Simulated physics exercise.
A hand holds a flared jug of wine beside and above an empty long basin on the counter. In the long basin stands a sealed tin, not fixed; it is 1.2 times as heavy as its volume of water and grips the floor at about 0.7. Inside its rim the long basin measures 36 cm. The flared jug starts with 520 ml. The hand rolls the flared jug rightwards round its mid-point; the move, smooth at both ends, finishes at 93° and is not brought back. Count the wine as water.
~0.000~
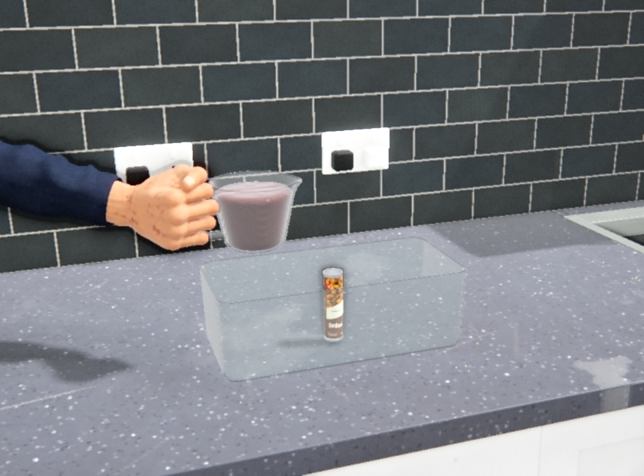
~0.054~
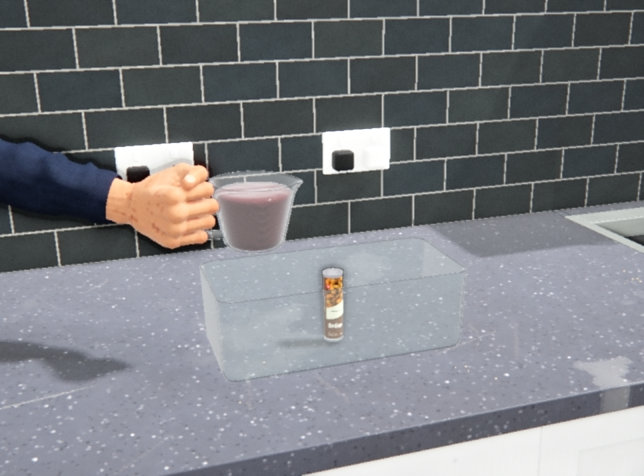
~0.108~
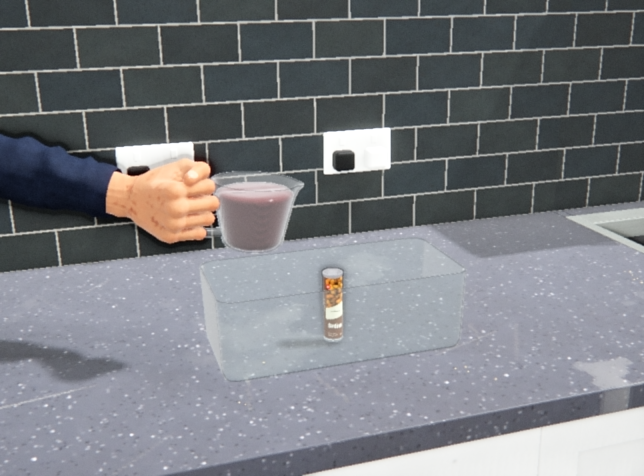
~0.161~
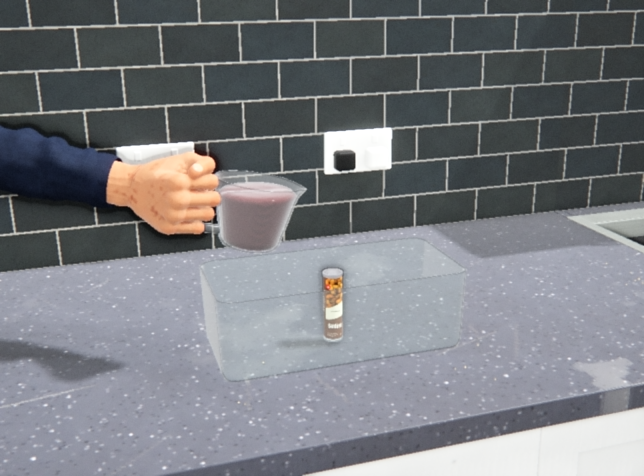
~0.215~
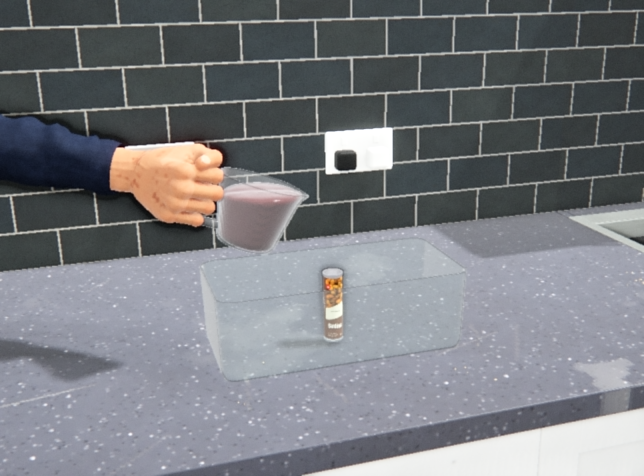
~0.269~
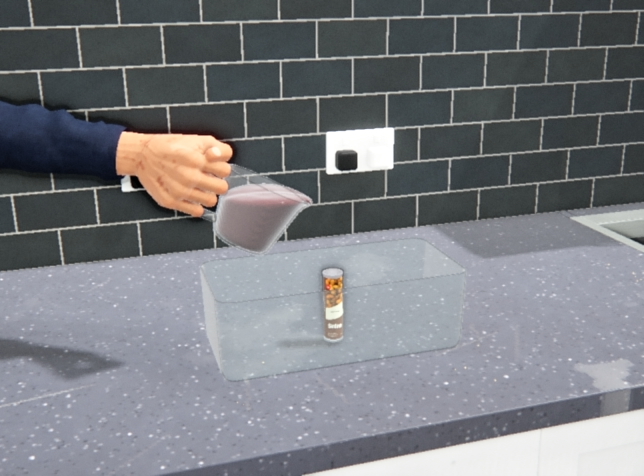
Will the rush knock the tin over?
It goes over.
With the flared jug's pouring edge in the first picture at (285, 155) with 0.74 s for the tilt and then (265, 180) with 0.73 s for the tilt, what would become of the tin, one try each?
First it falls; then it remains upright.
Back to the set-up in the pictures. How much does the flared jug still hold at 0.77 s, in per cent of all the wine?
Near 10 in a hundred.
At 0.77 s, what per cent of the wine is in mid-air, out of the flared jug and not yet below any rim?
Near 6 in a hundred.
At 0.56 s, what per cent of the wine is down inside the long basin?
Some 32 per cent.
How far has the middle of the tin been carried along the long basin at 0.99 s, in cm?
About 7 cm.
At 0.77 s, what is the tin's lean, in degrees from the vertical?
It is at some 5°.
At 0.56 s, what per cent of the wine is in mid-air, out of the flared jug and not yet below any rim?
Some 22 per cent.
Then, 0.56 s in, the tilt is 81° and 47 per cent is still to pour; the tin stands where it began.
Then, 0.77 s in, the tilt is 93° and 9 per cent is still to pour; the tin leans 7°.
Then, 0.99 s in, the tilt is 93° and 1 per cent is still to pour; the tin lies on its side.
Then, 1.23 s in, the tilt is 93° and 0 per cent is still to pour; the tin lies on its side.
Finally, the tin lies on its side.
